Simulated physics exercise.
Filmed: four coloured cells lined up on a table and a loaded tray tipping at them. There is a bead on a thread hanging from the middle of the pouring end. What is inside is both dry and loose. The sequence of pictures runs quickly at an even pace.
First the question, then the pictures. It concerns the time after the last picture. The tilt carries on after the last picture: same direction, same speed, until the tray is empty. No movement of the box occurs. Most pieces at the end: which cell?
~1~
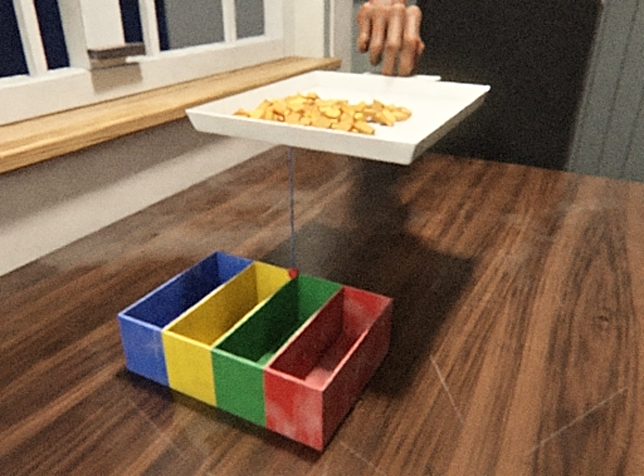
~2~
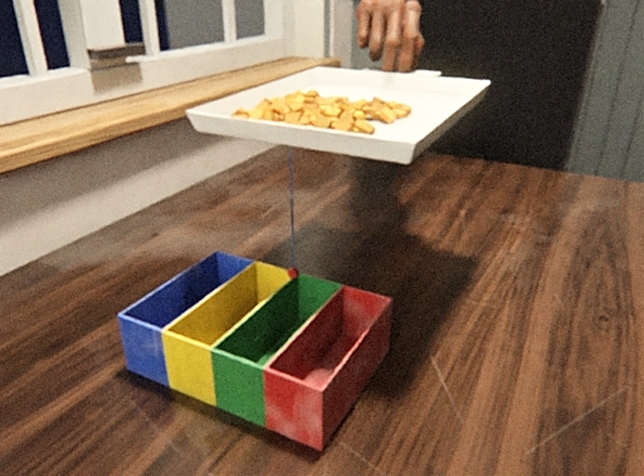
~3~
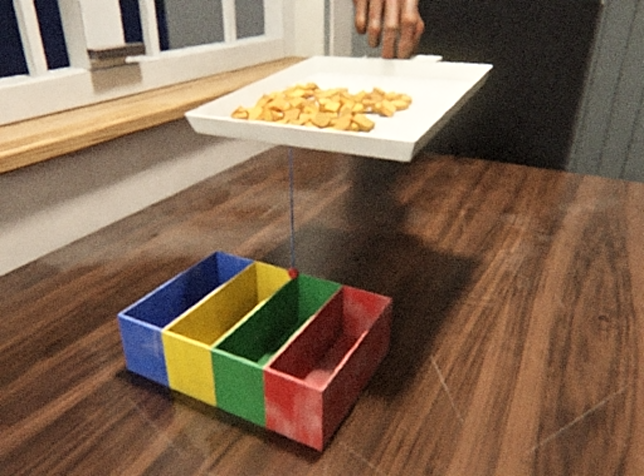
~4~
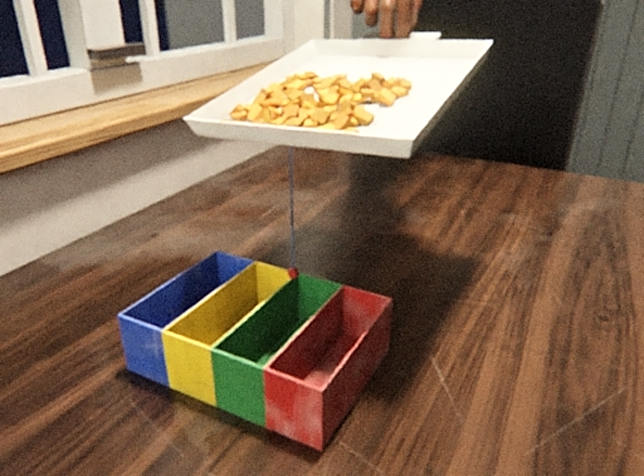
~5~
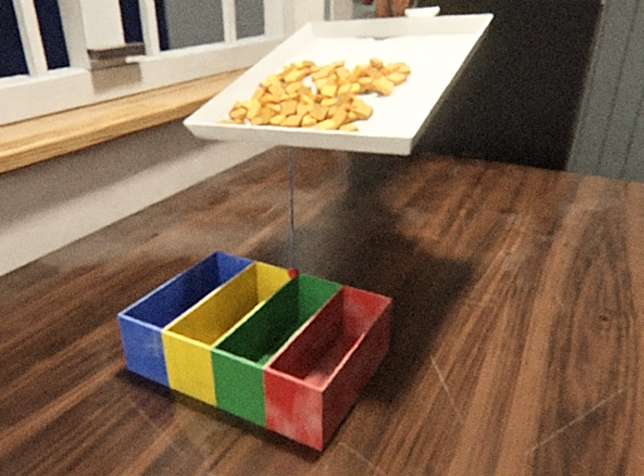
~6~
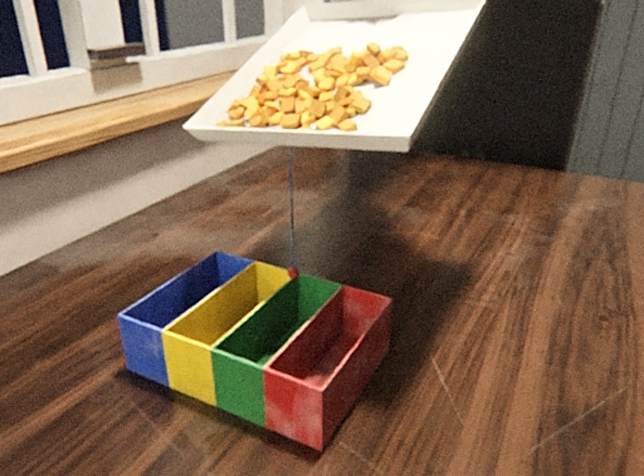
Blue.
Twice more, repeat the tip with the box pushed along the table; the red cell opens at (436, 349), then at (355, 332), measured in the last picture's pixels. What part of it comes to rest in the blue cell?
The first position comes out at 20 per cent, the other at 50 per cent.
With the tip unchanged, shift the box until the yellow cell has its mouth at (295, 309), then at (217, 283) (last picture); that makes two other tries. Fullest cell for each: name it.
So it's the cell in blue for the first shift and that yellow cell for the second.
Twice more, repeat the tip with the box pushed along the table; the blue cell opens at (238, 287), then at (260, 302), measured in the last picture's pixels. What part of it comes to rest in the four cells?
About 50 per cent, then about 30 per cent.
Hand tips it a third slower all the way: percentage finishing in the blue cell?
Some 40 per cent.
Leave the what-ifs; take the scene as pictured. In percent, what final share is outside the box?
10 %.
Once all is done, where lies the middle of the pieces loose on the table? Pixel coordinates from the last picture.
Estimate: Around (137, 312).
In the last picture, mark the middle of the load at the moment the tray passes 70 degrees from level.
At about (251, 122).
Just after the last frame, tray tipped steeply; almost all on the tray; just a few falling or outside the box.
A moment on, tray tipped past a quarter turn; about a tenth on the tray; roughly a quarter in the blue cell; roughly a quarter in the yellow cell; just a few in the green cell; roughly a third falling or outside the box.
Further on, tray tipped past a quarter turn; roughly half in the blue cell; roughly a quarter in the yellow cell; about a tenth in the green cell; about a tenth falling or outside the box.
When it is over, tray tipped past a quarter turn; roughly half in the blue cell; roughly a quarter in the yellow cell; about a tenth in the green cell; not one in the red cell; about a tenth outside the box.
